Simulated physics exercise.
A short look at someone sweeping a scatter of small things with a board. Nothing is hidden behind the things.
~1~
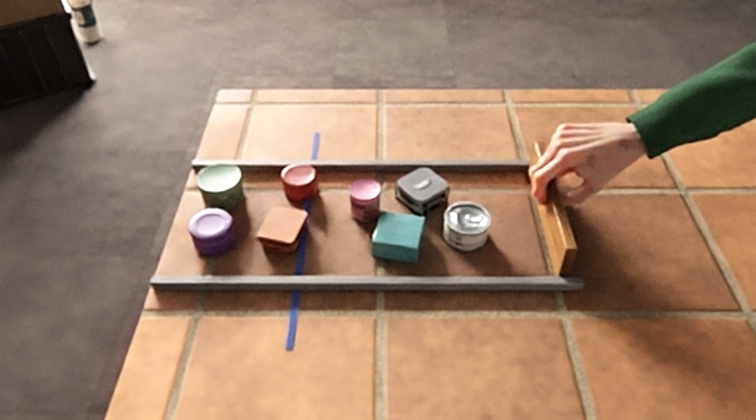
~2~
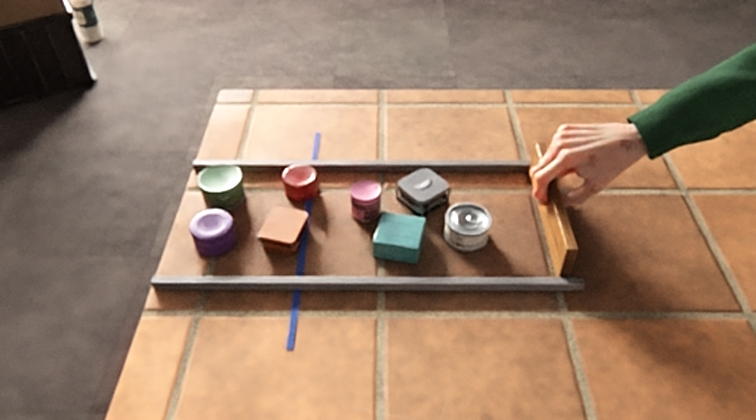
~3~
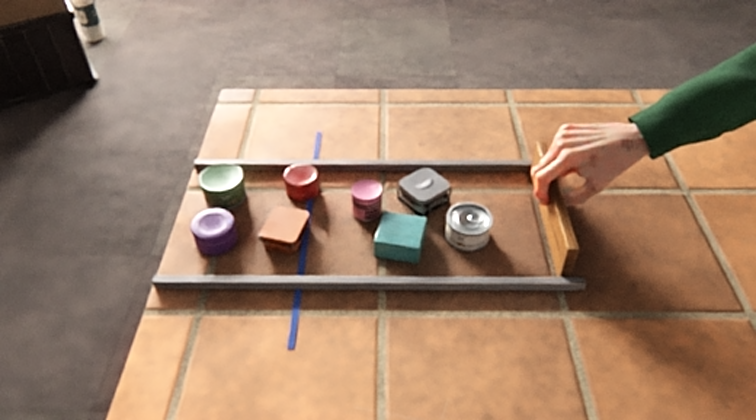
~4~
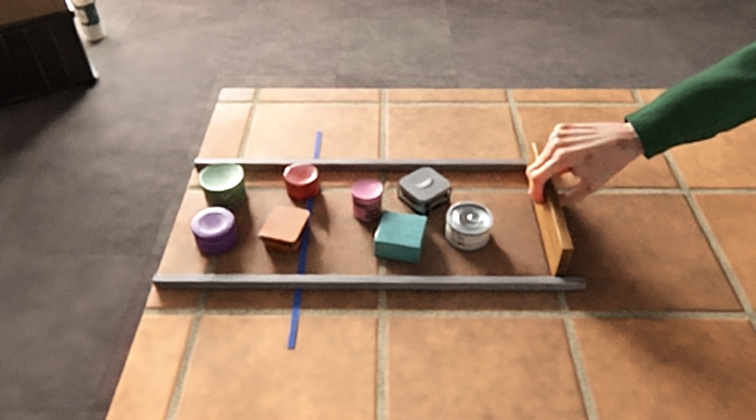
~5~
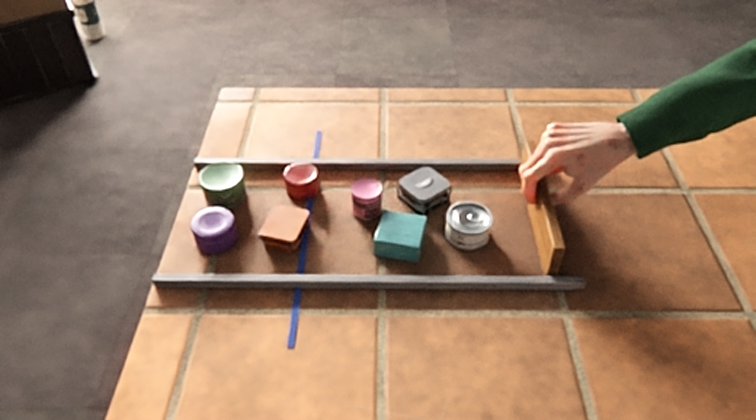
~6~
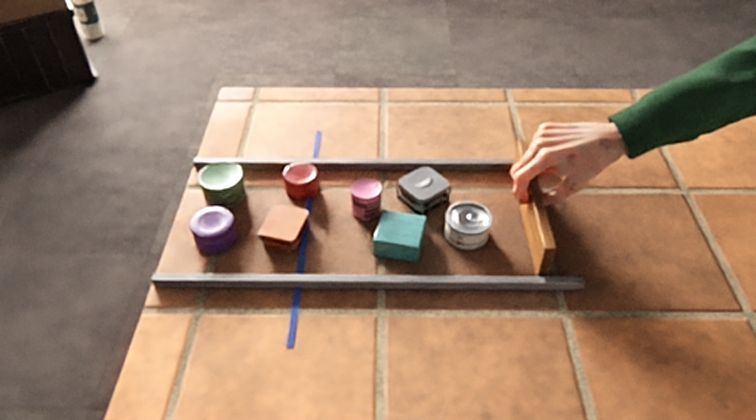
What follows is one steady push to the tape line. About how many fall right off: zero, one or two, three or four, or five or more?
In the end the number that fall off is zero.
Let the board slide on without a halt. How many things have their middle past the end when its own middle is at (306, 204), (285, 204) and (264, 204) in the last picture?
In that order 0, 0 and 2.
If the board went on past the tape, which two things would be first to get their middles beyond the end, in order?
They are the purple lid, the green tin.
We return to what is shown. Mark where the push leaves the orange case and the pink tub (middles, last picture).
First (242, 231), then (259, 198).
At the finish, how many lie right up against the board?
That makes 3.
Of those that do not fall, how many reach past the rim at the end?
0 of them.
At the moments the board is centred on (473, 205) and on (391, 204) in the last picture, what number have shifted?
1 and 4.
Soon after, none off yet; green tin at rest near (223, 185); purple lid at rest near (214, 230); orange case at rest near (285, 229).
After that, none off yet; green tin at rest near (223, 185); purple lid at rest near (214, 230); orange case moving near (278, 230).
In the end, the number that fall off is zero.
